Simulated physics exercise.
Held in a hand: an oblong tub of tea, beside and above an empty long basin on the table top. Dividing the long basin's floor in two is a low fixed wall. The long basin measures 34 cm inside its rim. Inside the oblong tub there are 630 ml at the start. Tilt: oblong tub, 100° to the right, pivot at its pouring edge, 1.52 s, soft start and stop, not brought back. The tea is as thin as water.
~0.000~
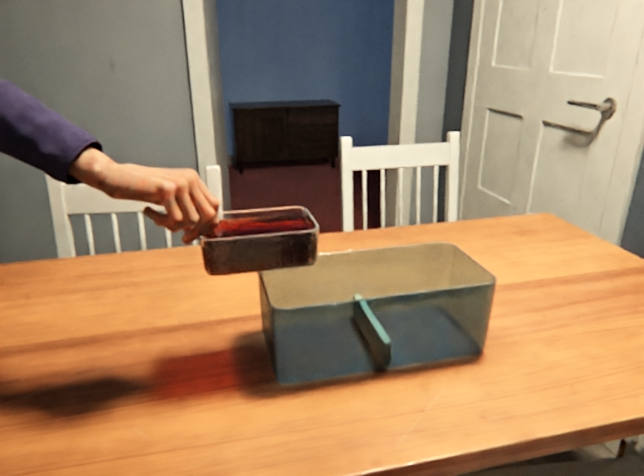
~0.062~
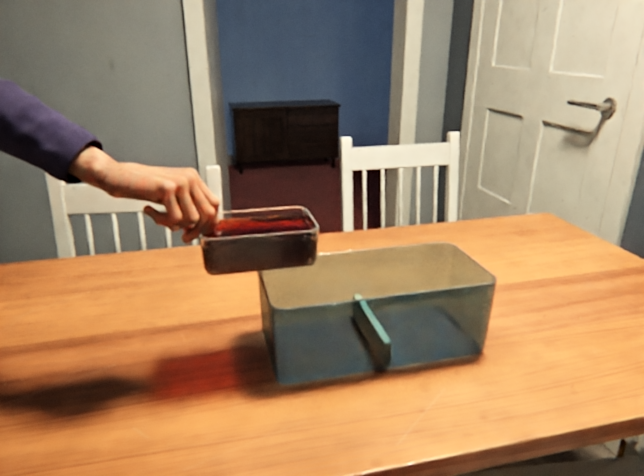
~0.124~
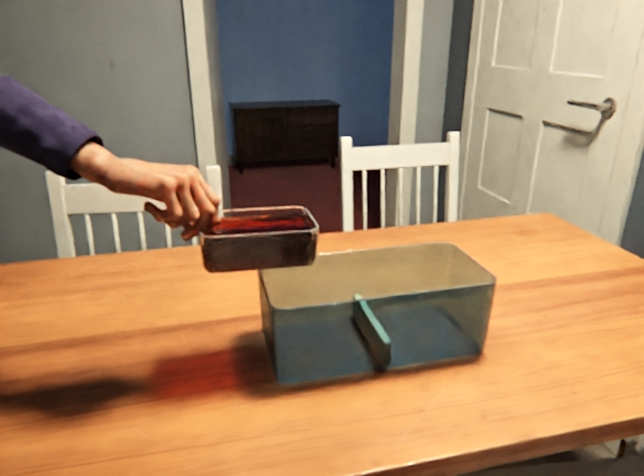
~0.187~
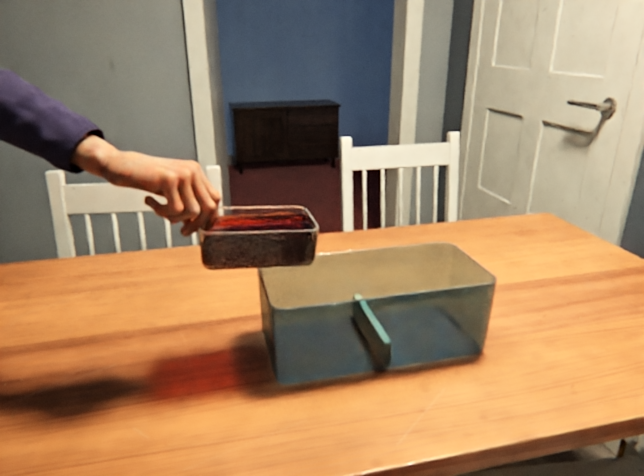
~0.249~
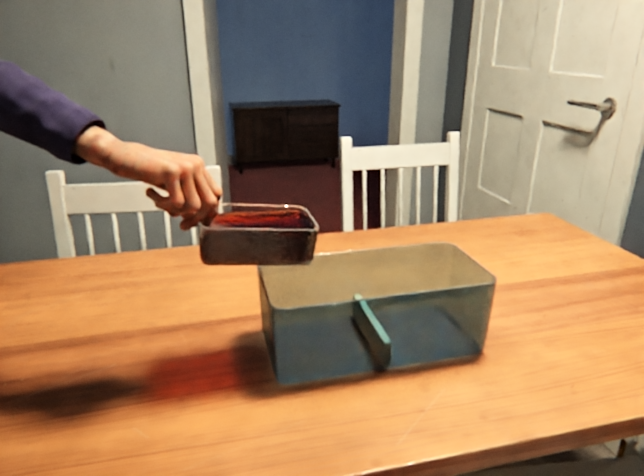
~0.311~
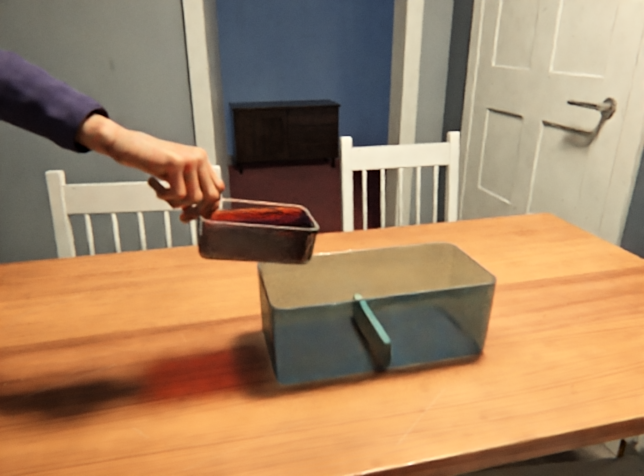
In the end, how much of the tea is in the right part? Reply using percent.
Roughly 53 percent is in the right part.
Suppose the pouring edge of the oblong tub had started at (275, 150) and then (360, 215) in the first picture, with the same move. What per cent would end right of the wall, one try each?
Roughly 25 per cent the first time and 95 per cent the second.
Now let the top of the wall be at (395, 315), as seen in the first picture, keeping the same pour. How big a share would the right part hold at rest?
In that case, some 10 percent.
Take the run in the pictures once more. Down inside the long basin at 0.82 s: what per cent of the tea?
Roughly 30 percent of it.
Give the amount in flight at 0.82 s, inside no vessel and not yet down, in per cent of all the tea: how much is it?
Close to 36 in a hundred.
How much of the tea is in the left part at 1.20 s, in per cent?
The left part holds close to 34 per cent.
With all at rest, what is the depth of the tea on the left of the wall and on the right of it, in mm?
Left about 12 mm, right about 14 mm.
Then, 0.82 s in, the tilt is 57° and 33 per cent is still to pour, 22 is left of the wall and 8 right of it.
Then, 1.20 s in, the tilt is 89° and 7 per cent is still to pour, 34 is left of the wall and 53 right of it.
Then, 1.59 s in, the tilt is 100° and 0 per cent is still to pour, 45 is left of the wall and 53 right of it.
Then, 2.02 s in, the tilt is 100° and 0 per cent is still to pour, 46 is left of the wall and 53 right of it.
Finally, 46 per cent lies left of the wall, 53 right of it and 1 outside.
